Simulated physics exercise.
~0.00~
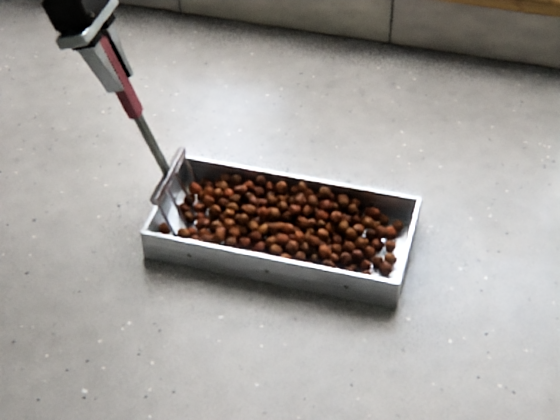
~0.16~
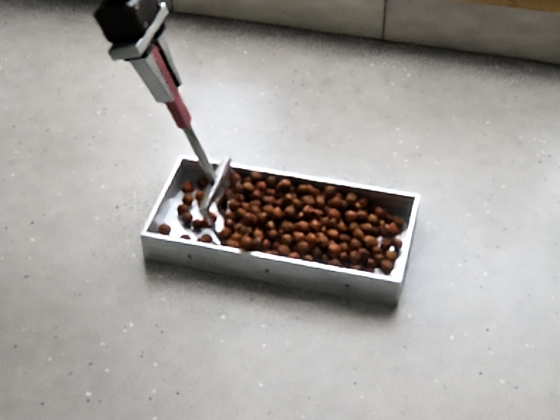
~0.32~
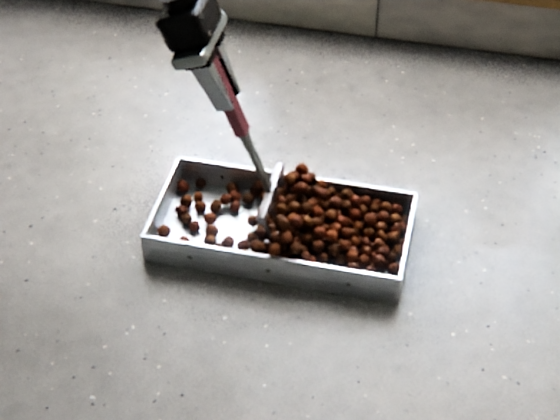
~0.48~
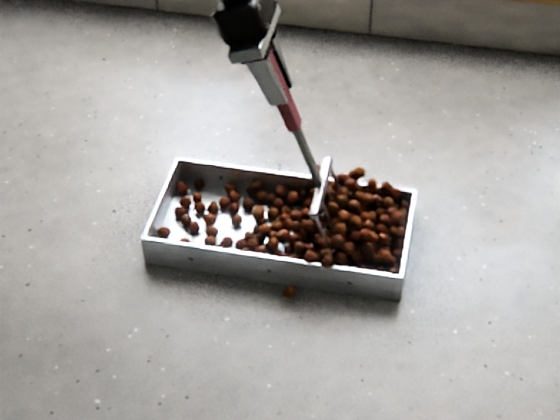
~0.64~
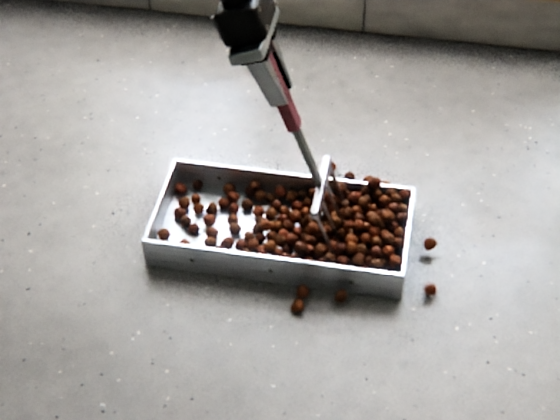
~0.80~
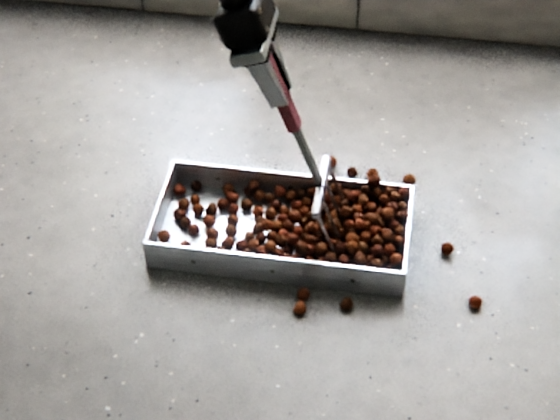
The video shows a robot arm pushing a comb-like tool rightward through a shallow tray of hazelnuts, heaping them toward the right end. The tool stops short of that end as several nuts spill onto the grey table, while most remain in the tray.
